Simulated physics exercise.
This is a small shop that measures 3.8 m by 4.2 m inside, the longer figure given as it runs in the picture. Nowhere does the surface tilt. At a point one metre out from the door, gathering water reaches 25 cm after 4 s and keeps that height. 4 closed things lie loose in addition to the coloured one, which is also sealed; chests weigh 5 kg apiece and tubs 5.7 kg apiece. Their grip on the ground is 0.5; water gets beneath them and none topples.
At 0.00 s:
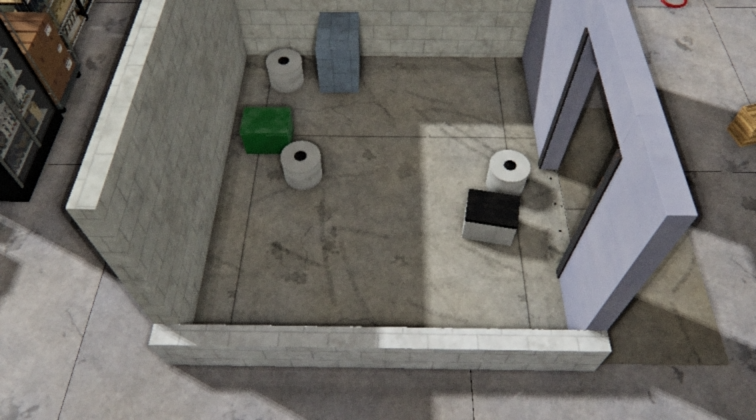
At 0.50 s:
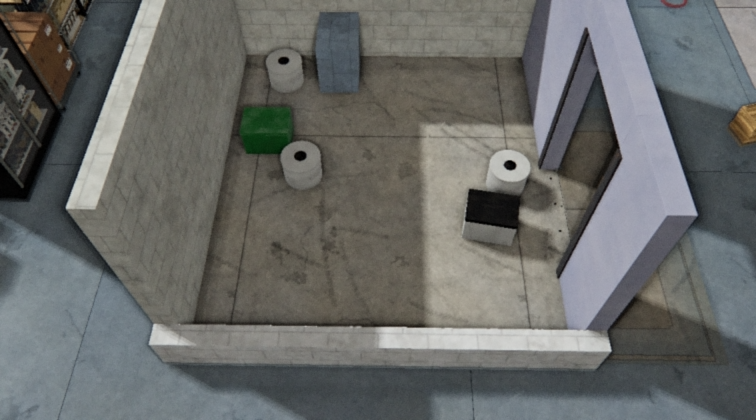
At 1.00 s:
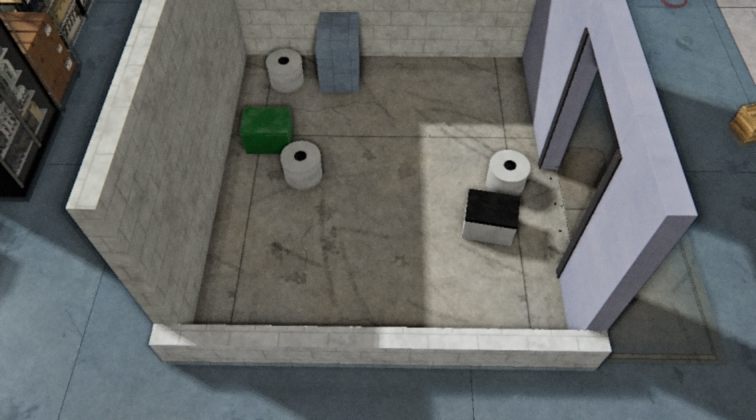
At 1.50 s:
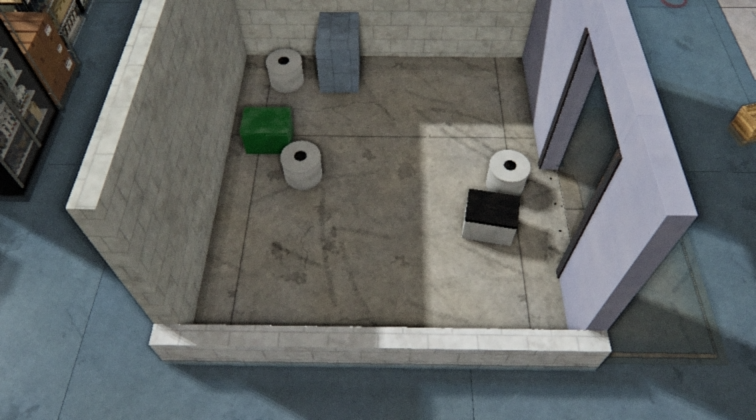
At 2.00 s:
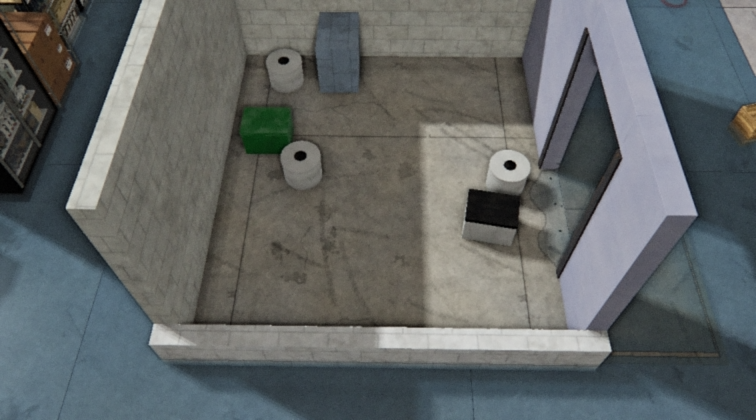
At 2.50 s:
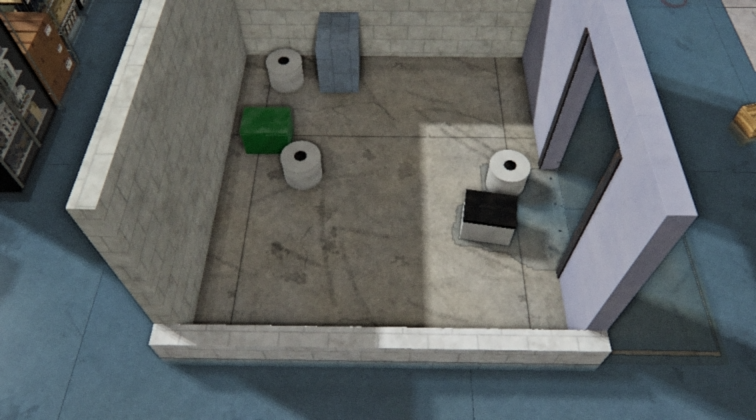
Water spreading around a small walled room and just entering through the right-hand doorway, while the green chest and other objects stay still.
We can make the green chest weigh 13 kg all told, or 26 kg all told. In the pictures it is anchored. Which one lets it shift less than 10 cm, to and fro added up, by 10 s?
It moves too much either way.
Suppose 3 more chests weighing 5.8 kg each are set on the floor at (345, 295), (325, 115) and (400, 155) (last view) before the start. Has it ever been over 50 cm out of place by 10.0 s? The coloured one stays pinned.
Listed in turn, they go over the bar, over the bar, over the bar.
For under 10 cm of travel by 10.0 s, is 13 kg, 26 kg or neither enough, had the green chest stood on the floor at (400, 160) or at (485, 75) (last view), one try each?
In that order: Only the larger holds; the smaller is enough.
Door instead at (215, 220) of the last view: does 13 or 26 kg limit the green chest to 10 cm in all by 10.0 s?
Outcome - the lighter pick works.
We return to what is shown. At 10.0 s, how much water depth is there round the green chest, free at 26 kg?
Around 18 cm.
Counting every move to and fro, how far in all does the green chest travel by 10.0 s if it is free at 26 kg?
Roughly 50 centimetres.
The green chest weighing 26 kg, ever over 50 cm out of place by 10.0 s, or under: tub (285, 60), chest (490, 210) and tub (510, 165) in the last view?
In that order: Below, beyond, beyond.
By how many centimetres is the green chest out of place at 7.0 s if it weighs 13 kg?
Roughly 50 cm.
After 3.5 s the green chest would be 0 cm from its start with 13 kg and 0 cm from its start with 26 kg; 0 cm of water round it then.
After 4.5 s the green chest would be 0 cm from its start with 13 kg and 0 cm from its start with 26 kg; 0 cm of water round it then.
After 7.0 s the green chest would be 55 cm from its start with 13 kg and 0 cm from its start with 26 kg; 8 cm of water round it then.
After 10.0 s the green chest would be 120 cm from its start with 13 kg and 44 cm from its start with 26 kg; 18 cm of water round it then.
